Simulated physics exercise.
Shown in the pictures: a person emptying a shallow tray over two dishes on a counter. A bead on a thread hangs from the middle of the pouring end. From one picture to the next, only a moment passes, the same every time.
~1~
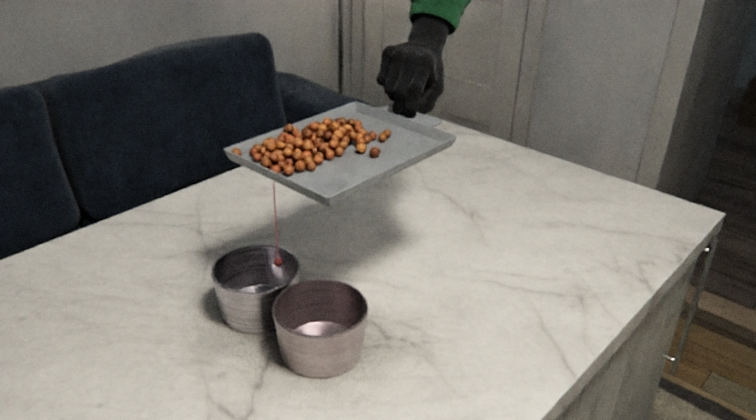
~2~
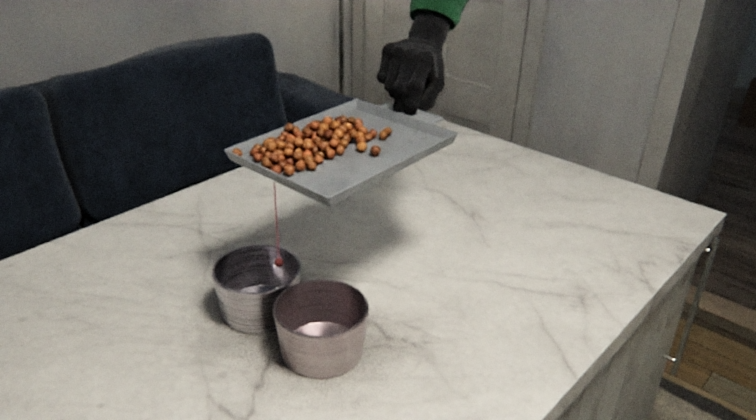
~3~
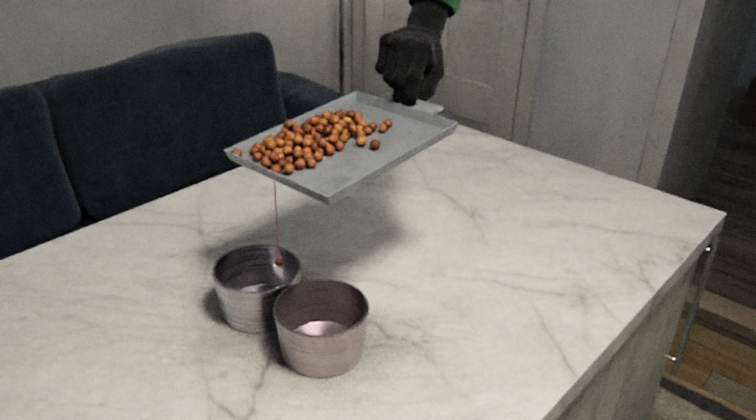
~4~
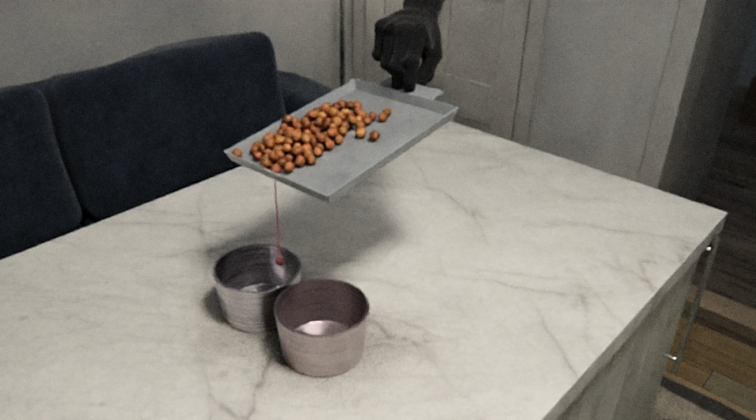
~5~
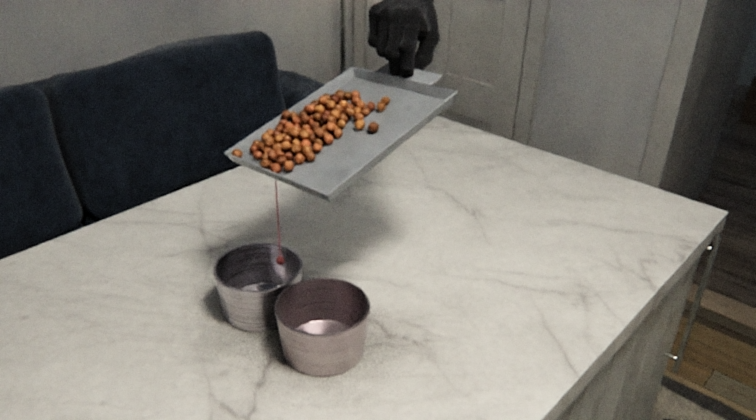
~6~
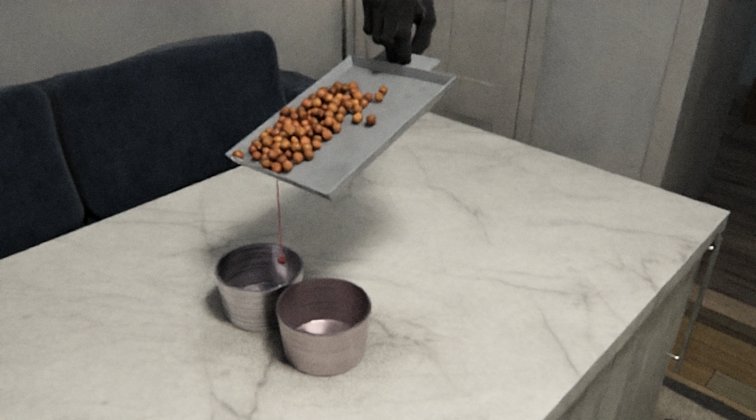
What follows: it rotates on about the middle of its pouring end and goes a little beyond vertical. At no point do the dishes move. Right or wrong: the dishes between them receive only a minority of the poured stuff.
Right, they get under half.
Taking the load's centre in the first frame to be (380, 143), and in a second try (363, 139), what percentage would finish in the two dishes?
Roughly 40 per cent, then 50 per cent.
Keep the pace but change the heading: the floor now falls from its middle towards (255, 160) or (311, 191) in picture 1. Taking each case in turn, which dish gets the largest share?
It would be the left-side one to begin with, and after that the right-side one.
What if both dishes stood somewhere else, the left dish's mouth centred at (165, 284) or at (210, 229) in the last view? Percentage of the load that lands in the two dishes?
Near 20 % and 30 %.
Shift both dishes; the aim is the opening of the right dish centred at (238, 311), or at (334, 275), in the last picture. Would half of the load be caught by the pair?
Taking the places in turn, it's past half and then shy of half.
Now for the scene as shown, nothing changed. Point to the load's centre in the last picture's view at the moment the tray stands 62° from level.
Centre estimate: (263, 135).
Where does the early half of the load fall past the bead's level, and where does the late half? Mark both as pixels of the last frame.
First part (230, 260), rest (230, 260).
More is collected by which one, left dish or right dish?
Once things settle, the left of the two ends up fuller.
Just after the last frame, tray tipped steeply; the larger part on the tray; just a few outside both; about a tenth in the air.
A moment on, tray tipped right over; roughly a quarter on the tray; about a tenth in the left dish; roughly a quarter outside both; roughly a third in the air.
Further on, tray tipped past a quarter turn; roughly a third in the left dish; roughly two thirds outside both.
When it is over, tray tipped past a quarter turn; not one in the right dish; roughly a third in the left dish; roughly two thirds outside both.
